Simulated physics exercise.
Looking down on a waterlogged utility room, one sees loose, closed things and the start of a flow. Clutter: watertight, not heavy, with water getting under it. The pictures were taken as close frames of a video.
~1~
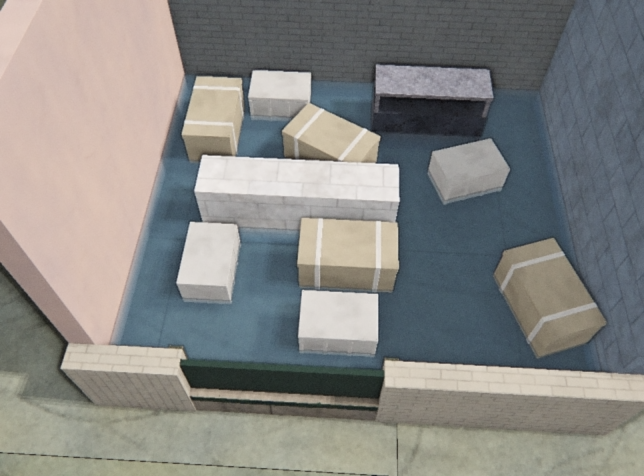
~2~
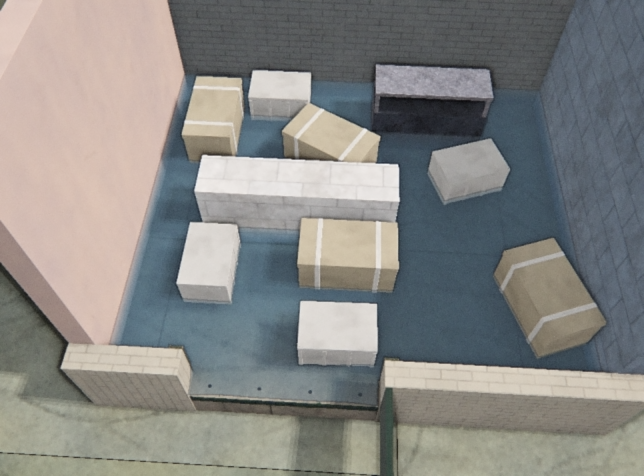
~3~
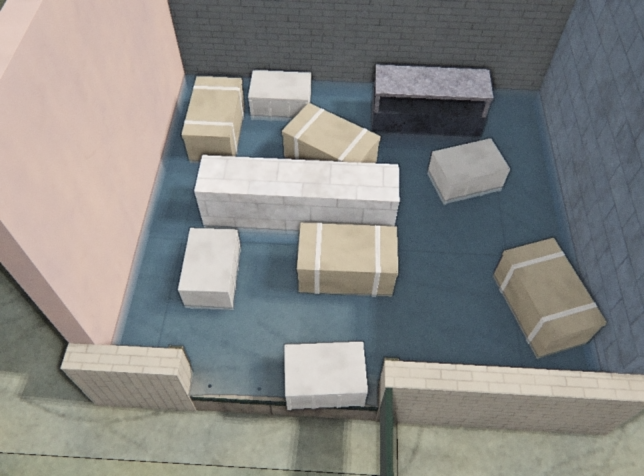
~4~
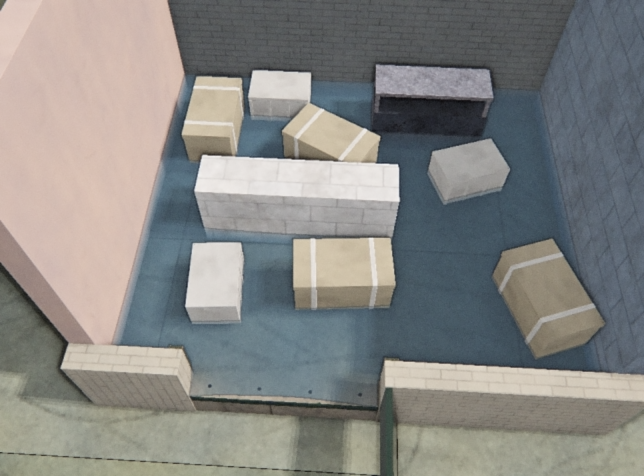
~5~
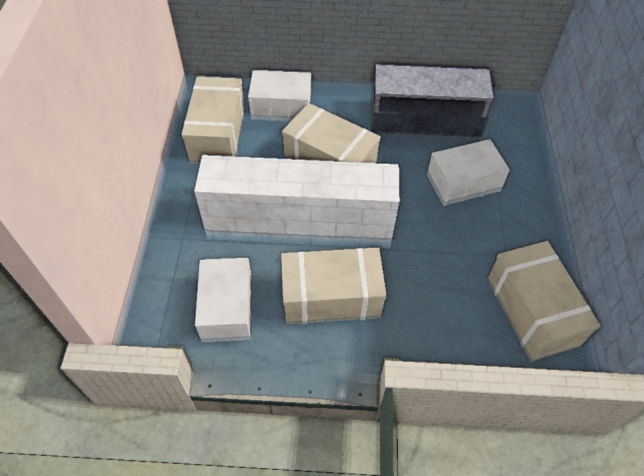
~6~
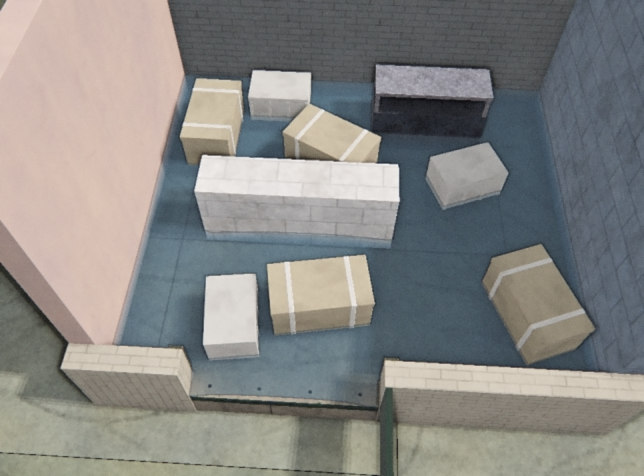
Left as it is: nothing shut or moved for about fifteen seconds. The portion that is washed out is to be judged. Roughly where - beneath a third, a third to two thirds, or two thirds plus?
It falls in the highest third.
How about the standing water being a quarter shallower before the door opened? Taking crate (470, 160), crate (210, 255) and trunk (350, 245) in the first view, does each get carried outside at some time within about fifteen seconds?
Going through them: Leaves the room, then leaves the room, then leaves the room.
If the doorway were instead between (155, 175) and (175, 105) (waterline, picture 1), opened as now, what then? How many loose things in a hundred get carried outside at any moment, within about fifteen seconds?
I reckon close to 50 per cent.
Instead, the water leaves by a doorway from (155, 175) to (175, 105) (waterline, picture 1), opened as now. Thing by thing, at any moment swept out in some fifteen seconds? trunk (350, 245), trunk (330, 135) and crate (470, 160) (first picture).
Remains, escapes, escapes.
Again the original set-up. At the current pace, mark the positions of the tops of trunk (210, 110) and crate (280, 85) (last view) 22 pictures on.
Roughly (225, 317) for one and (265, 115) for the other.
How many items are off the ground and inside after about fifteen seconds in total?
That comes out at 2.
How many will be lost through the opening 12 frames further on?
The count is 3.
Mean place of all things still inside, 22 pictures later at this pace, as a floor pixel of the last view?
The average sits close to (309, 226).
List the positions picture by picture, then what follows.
A crate at (208, 253), afloat; a trunk at (349, 243), afloat; 0 of 8 have shifted, in the first frame.
A crate at (208, 253), afloat; a trunk at (349, 243) floats; 1 of 8 have shifted, in the second frame.
A crate at (209, 259), afloat, close to its start; a trunk at (348, 247), afloat, close to its start; 1 of 8 have shifted, in the third frame.
A crate at (214, 274) floats, close to its start; a trunk at (343, 262), afloat, close to its start; 3 of 8 have shifted, in the fourth frame.
A crate at (223, 291), afloat, a stride from its start; a trunk at (333, 274), afloat, close to its start; 3 of 8 have shifted, in the fifth frame.
A crate at (230, 308) floats, a stride from its start; a trunk at (320, 284), afloat, a stride from its start; 4 of 8 have shifted, in the sixth frame.
A moment on, 2 of 8 are out; 6 afloat.
Next, 3 of 8 are out; 5 afloat.
Later, 5 of 8 are out; 3 afloat.
In the end, 6 of 8 are out; 2 afloat.
